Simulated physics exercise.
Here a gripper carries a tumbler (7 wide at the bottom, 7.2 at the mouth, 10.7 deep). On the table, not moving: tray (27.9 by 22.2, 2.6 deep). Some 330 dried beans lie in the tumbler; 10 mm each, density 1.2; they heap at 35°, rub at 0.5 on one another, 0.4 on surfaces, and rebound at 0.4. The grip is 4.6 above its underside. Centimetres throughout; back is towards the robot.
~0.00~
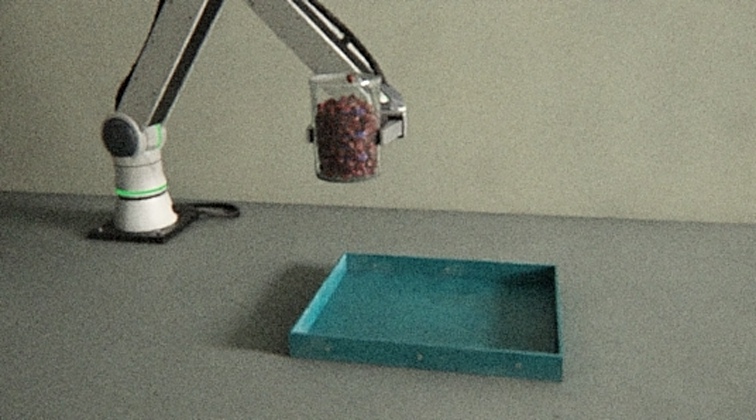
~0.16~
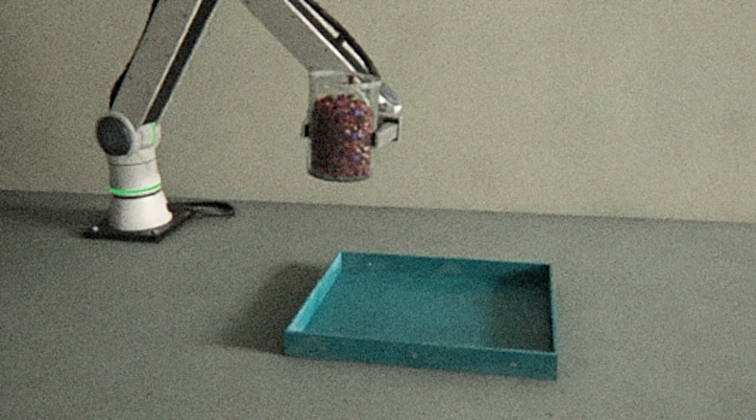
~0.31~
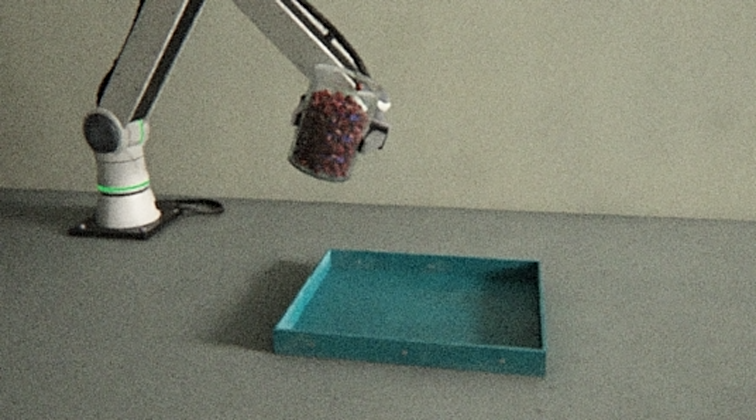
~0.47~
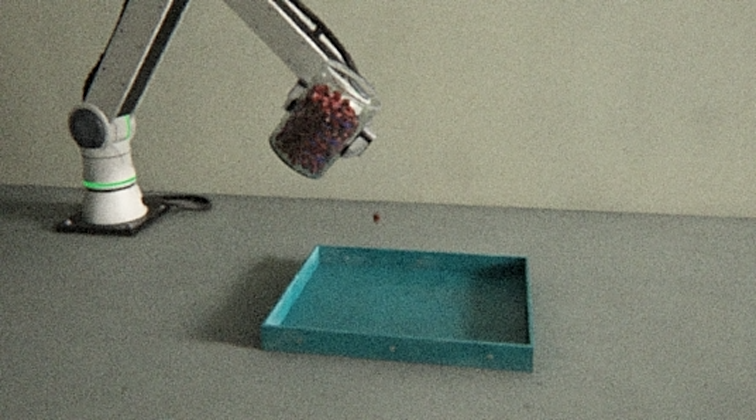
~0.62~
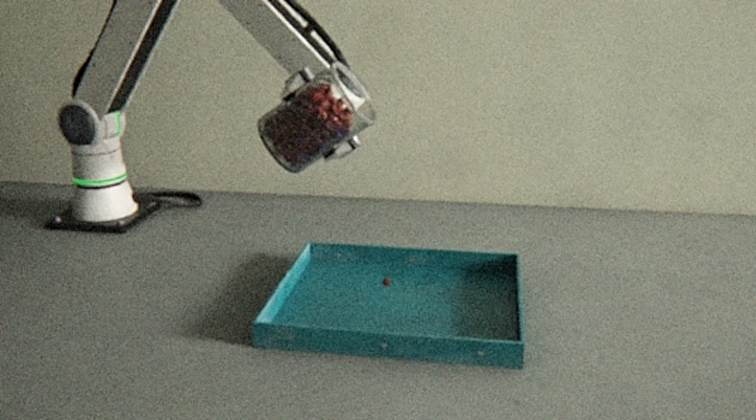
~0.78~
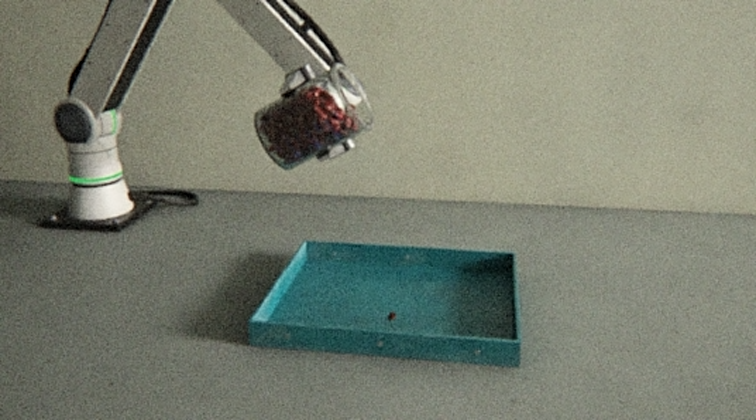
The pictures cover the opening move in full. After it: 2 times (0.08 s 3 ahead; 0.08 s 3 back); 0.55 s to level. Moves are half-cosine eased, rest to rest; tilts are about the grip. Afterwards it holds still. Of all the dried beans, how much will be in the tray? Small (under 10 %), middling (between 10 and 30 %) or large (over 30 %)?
Share in the tray: Middling (between 10 and 30 %).
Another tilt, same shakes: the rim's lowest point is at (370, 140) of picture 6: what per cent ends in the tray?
About 30 per cent.
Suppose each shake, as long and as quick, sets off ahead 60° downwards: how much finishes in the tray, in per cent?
Some 0 per cent.
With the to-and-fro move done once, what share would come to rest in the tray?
Then about 10 per cent.
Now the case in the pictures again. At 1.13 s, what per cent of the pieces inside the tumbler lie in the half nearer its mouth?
Some 40 per cent.
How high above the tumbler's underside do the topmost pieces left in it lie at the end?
Roughly 9.0 cm.
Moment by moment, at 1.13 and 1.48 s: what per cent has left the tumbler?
In turn: 15, 15.
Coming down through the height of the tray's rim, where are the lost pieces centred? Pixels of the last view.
Around (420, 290).
By 1.13 s, tilted 61° forward, highest piece 25 above the table; 283 in the tumbler, 17 in the tray, 26 in flight or on a rim.
By 1.48 s, tilted 14° forward, highest piece 27 above the table; 271 in the tumbler, 52 in the tray, 2 on the table or floor, 1 in flight or on a rim.
By 1.85 s, level, highest piece 27 above the table; 271 in the tumbler, 53 in the tray, 2 on the table or floor.
By 2.90 s, level, highest piece 27 above the table; 271 in the tumbler, 53 in the tray, 2 on the table or floor.
Final count, 271 in the tumbler, 53 in the tray, 2 on the table or floor. That is 16 % in the tray.
